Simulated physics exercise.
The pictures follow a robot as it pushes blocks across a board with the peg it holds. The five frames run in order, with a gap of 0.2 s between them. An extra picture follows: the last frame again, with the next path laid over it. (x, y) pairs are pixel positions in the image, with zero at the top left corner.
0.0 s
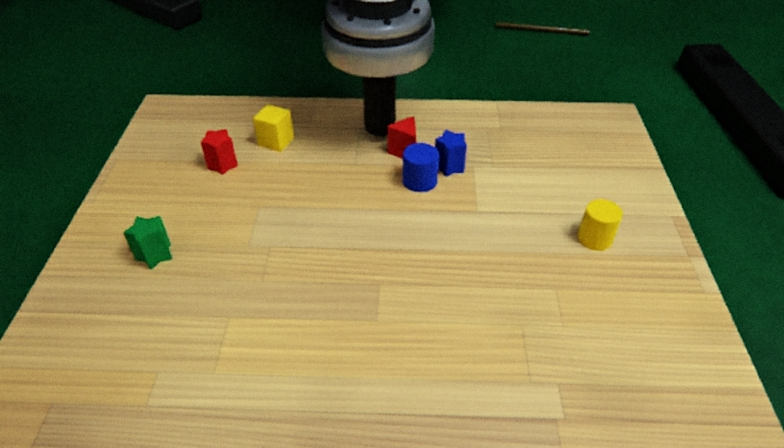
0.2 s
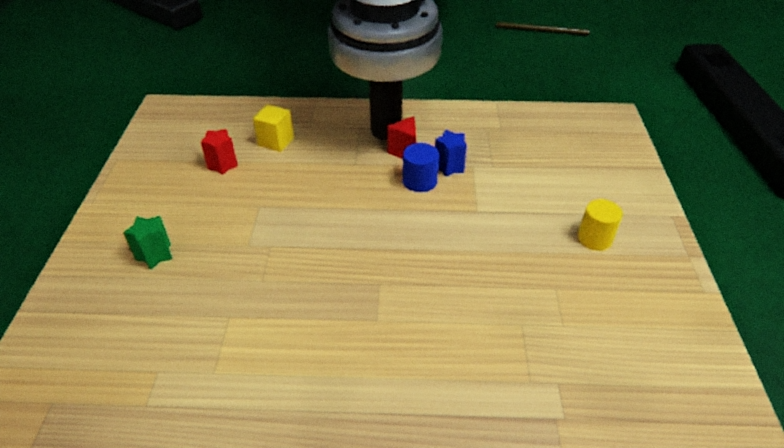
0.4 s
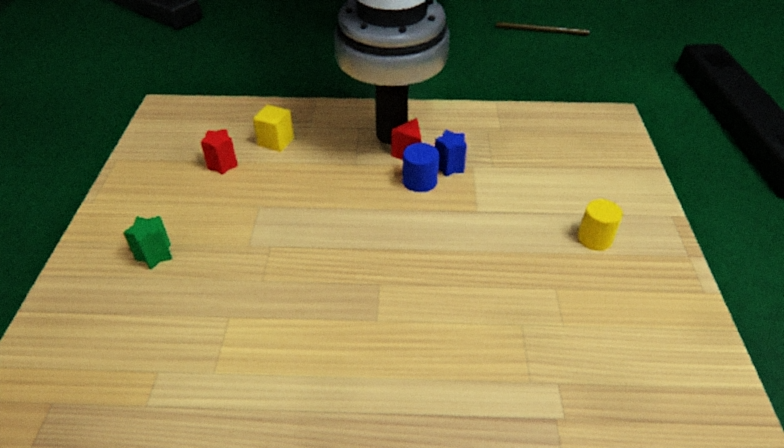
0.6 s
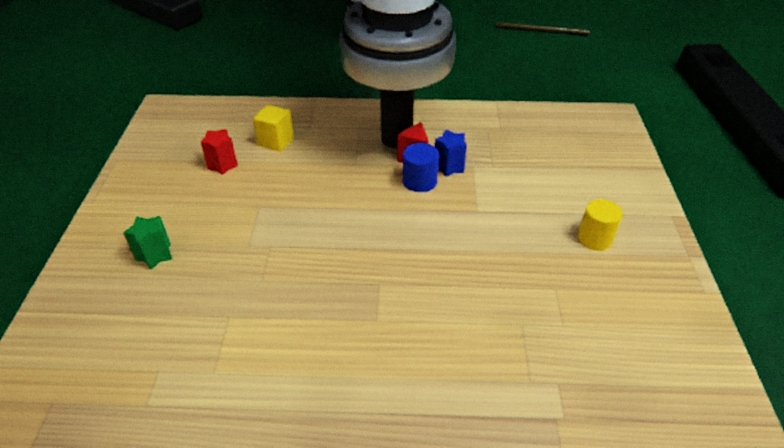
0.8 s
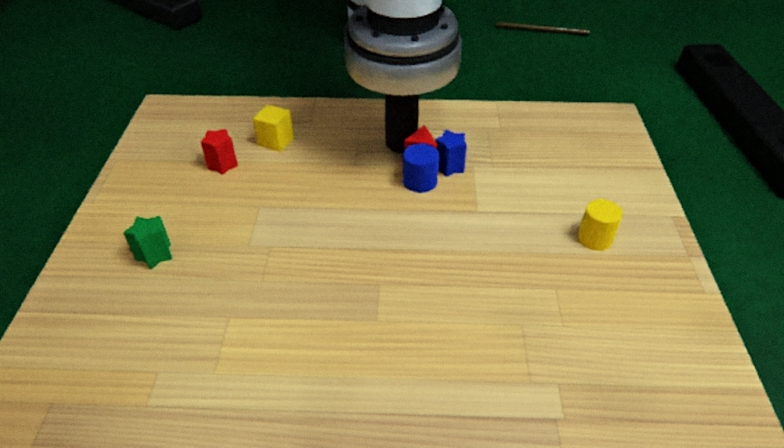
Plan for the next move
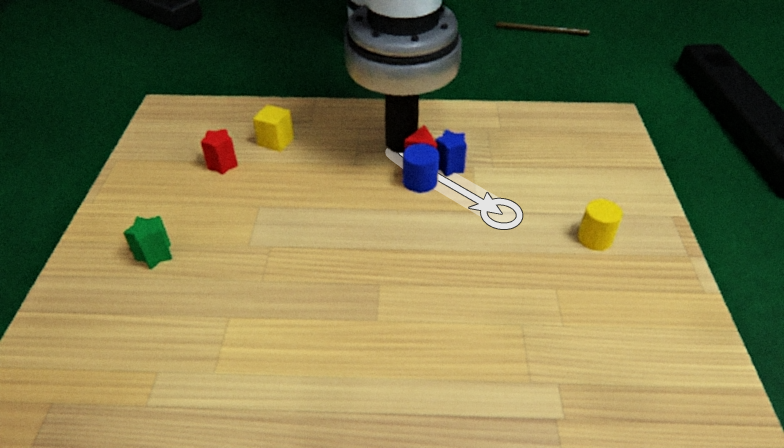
The clip shows a black peg on a robotic arm above a wooden board with scattered coloured blocks; it moves slightly right and toward the viewer, pushing a red triangular piece a short way rightward behind a blue cylinder.
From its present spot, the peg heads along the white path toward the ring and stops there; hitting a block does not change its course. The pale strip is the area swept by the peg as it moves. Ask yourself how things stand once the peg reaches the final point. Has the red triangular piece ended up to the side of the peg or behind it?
It seems not.
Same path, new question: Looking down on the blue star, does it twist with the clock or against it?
Viewed from above: Anti-clockwise.
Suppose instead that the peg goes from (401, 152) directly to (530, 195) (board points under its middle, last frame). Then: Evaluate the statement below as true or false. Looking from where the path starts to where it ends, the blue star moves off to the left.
The claim holds.
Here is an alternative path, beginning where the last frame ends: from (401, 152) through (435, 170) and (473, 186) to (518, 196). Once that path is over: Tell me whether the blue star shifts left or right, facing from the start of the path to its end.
With start-to-end as forward, it shifts left.
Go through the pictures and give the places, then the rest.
In the first frame, peg tip at (380, 128); block tops, blue cylinder at (421, 153); red triangular piece at (406, 125); blue star at (452, 139); yellow cylinder at (605, 210).
In the second frame, peg at (386, 132); blocks unchanged.
In the third frame, peg at (392, 136); red triangular piece at (410, 128).
In the fourth frame, peg at (397, 140); red triangular piece at (416, 132).
In the fifth frame, peg at (402, 145); blue cylinder at (421, 153); red triangular piece at (422, 136); blue star at (452, 139); yellow cylinder at (605, 210).
Path on the board, from (401, 152) through (430, 172) and (465, 192) to (502, 214).
On the path given first. One third of the way, peg at (432, 165); blue cylinder at (430, 170); red triangular piece at (456, 156); blue star at (472, 142), turned 60° anticlockwise.
Two thirds of the way, peg at (466, 185); blue cylinder at (431, 174); red triangular piece at (496, 173), turned 20° anticlockwise; blue star at (476, 143), turned 85° anticlockwise.
At the end, peg at (503, 206); blue cylinder at (431, 174); red triangular piece at (538, 190), turned 35° anticlockwise; blue star at (476, 143), turned 85° anticlockwise; yellow cylinder in place.
